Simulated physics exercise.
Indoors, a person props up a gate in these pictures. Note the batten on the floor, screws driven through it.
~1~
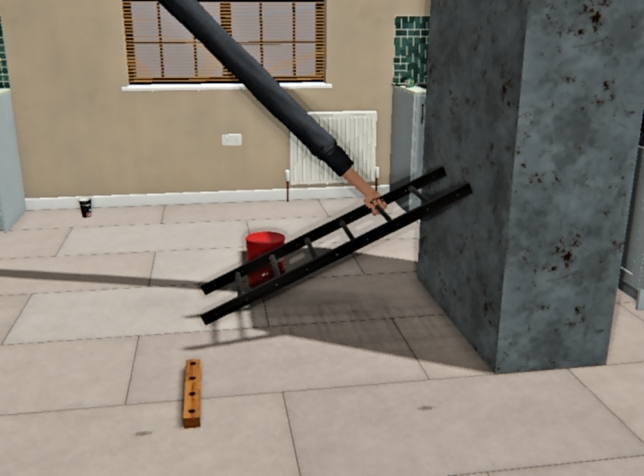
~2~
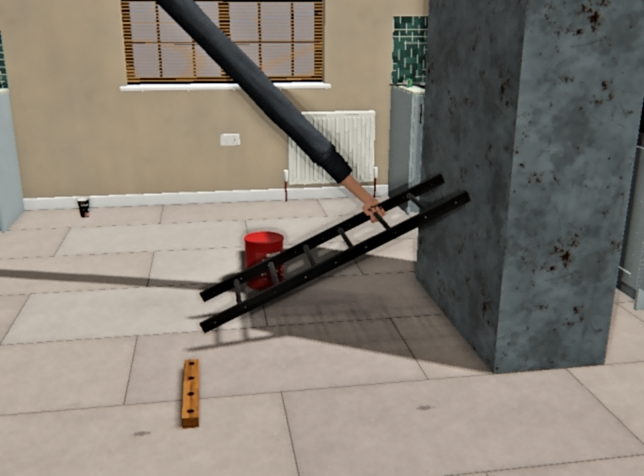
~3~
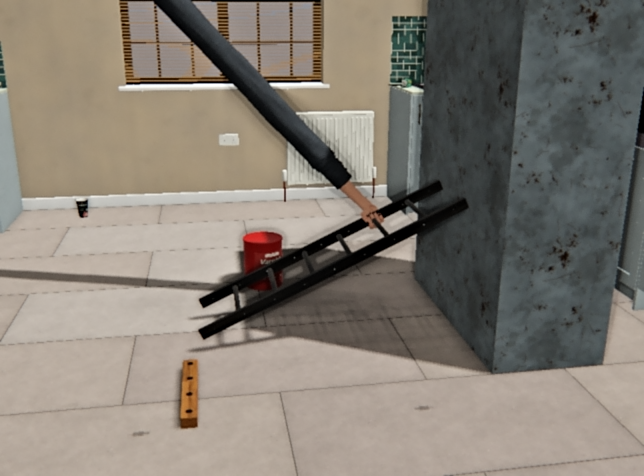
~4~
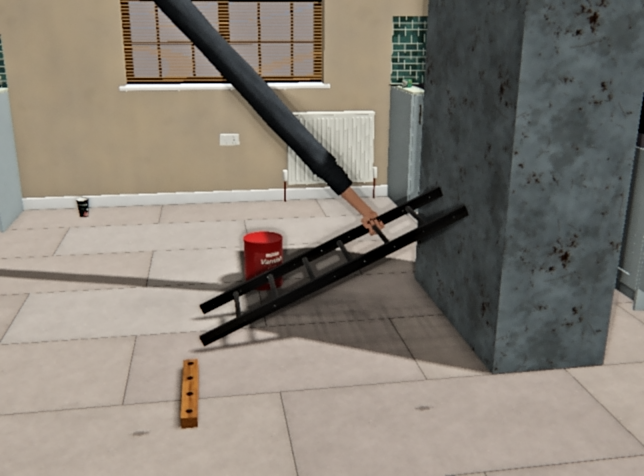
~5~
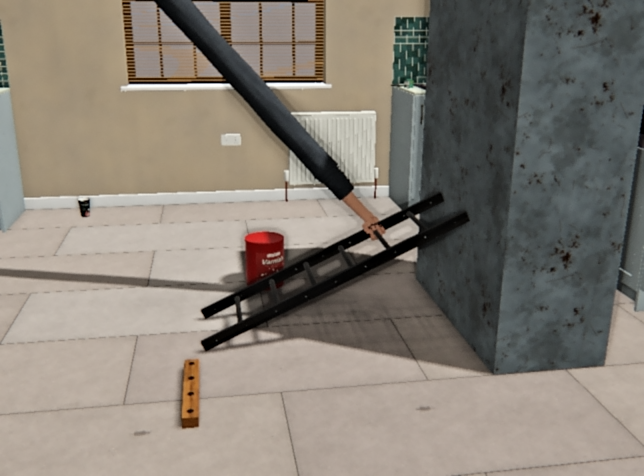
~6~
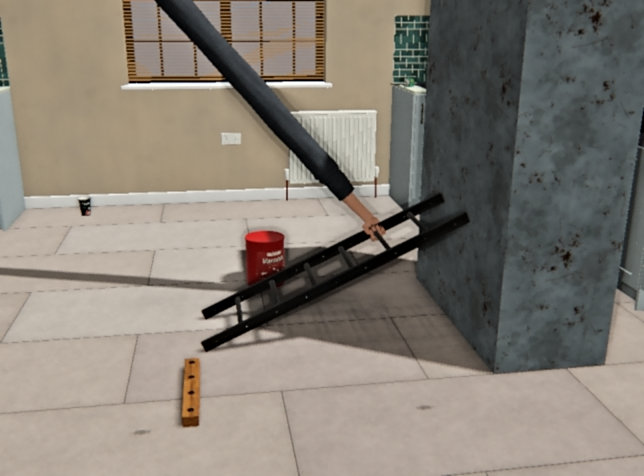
The video shows a hand on a long dark-sleeved arm holding a black gate that slants against a grey pillar, lowering it slightly in front of a red pail, while a batten lies still on the tiled floor.
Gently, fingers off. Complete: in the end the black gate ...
In the end the black gate has come down.
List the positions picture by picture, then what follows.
The first picture shows still on the way; black gate (330, 241); batten (193, 391).
The second picture shows still on the way; black gate (329, 249); red pail (265, 261).
The third picture shows still on the way; black gate (327, 256); batten (190, 391).
The fourth picture shows still on the way; black gate (328, 262); red pail (264, 261).
The fifth picture shows still on the way; black gate (329, 267); batten (191, 391).
The sixth picture shows in place, still held; black gate (329, 268); red pail (265, 260).
Then, 0.22 s on from there, black gate turned 7° from its first pose near (323, 284).
Then, 0.30 s on from there, black gate turned 16° from its first pose near (319, 303).
Then, 0.36 s on from there, black gate turned 25° from its first pose near (316, 323).
In the end, the black gate gives way at the feet, near (316, 322); the other things unmoved.
